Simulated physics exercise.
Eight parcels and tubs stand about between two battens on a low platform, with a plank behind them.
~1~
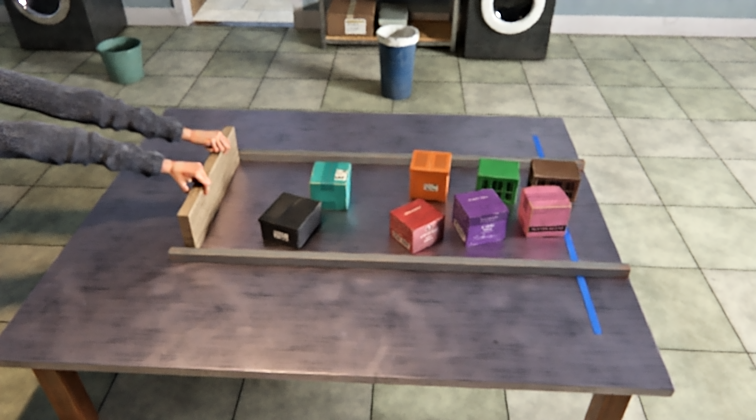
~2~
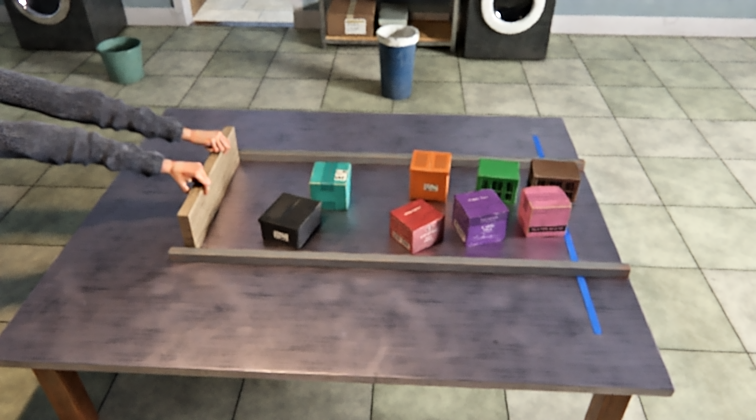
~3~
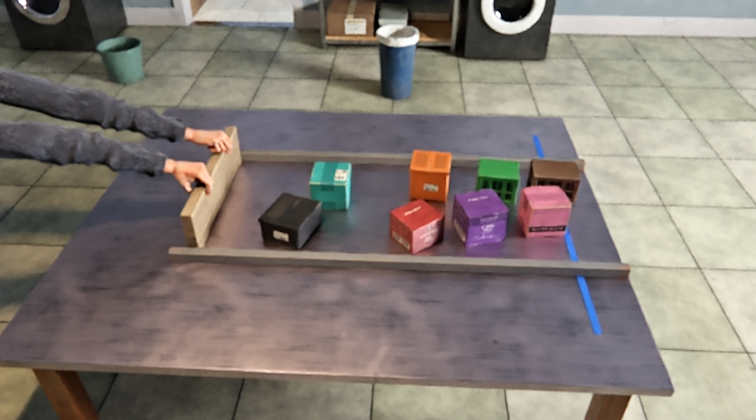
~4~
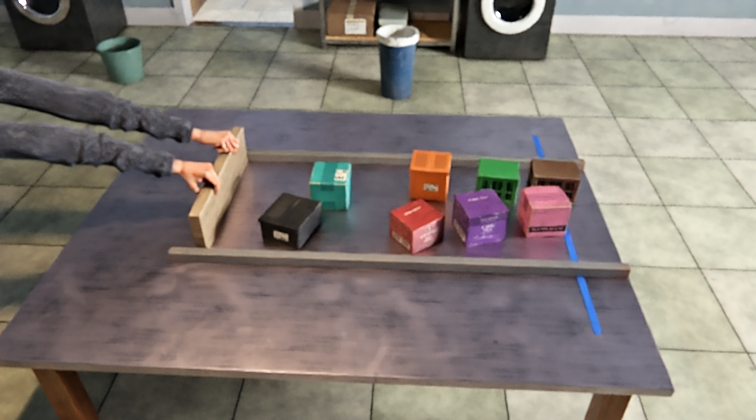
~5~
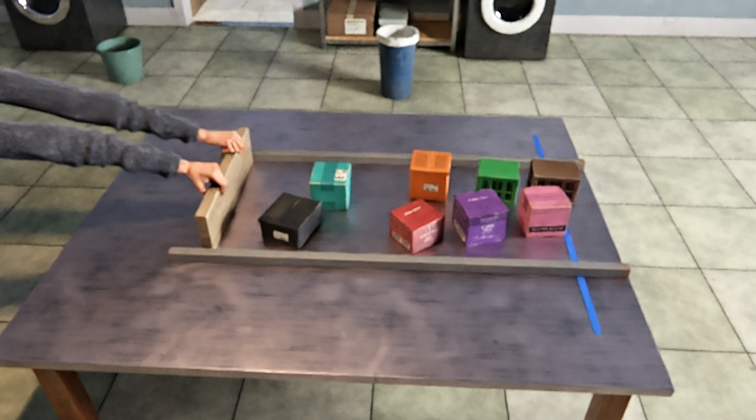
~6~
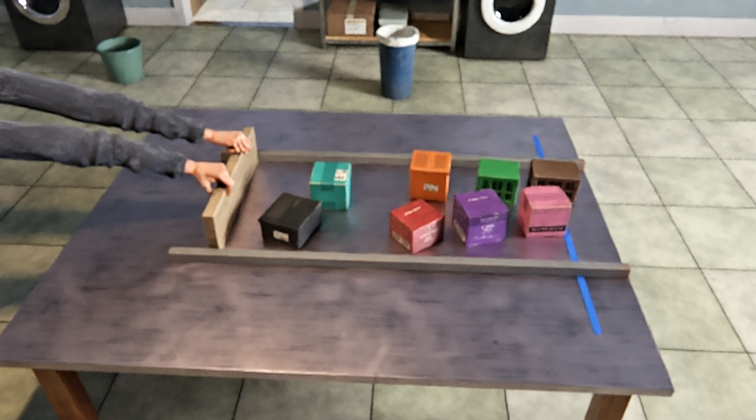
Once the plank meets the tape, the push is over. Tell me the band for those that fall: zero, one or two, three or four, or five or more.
Count: Five plus.
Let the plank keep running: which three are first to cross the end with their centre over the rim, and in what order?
Earliest to latest, that's the brown crate, the pink box and the green crate.
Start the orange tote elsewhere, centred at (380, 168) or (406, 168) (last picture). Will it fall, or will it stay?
At the first spot it remains, and at the second it remains.
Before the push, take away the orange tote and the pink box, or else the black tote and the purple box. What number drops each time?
The number is 4 for the first case and 4 for the second.
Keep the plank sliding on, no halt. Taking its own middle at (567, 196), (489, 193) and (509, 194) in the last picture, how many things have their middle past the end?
6, 2 and 3.
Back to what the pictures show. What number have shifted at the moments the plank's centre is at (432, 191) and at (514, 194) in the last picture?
Up to then 8, and up to the other point 8.
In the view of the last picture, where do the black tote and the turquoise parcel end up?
(591, 227) and (578, 193), roughly.
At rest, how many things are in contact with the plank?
2 touch it.
Soon after, none off yet; brown crate at rest near (553, 181); pink box at rest near (543, 212); green crate at rest near (497, 181).
In the end, the number that fall off is five or more; gone, red box, orange tote, purple box, green crate, pink box and brown crate.
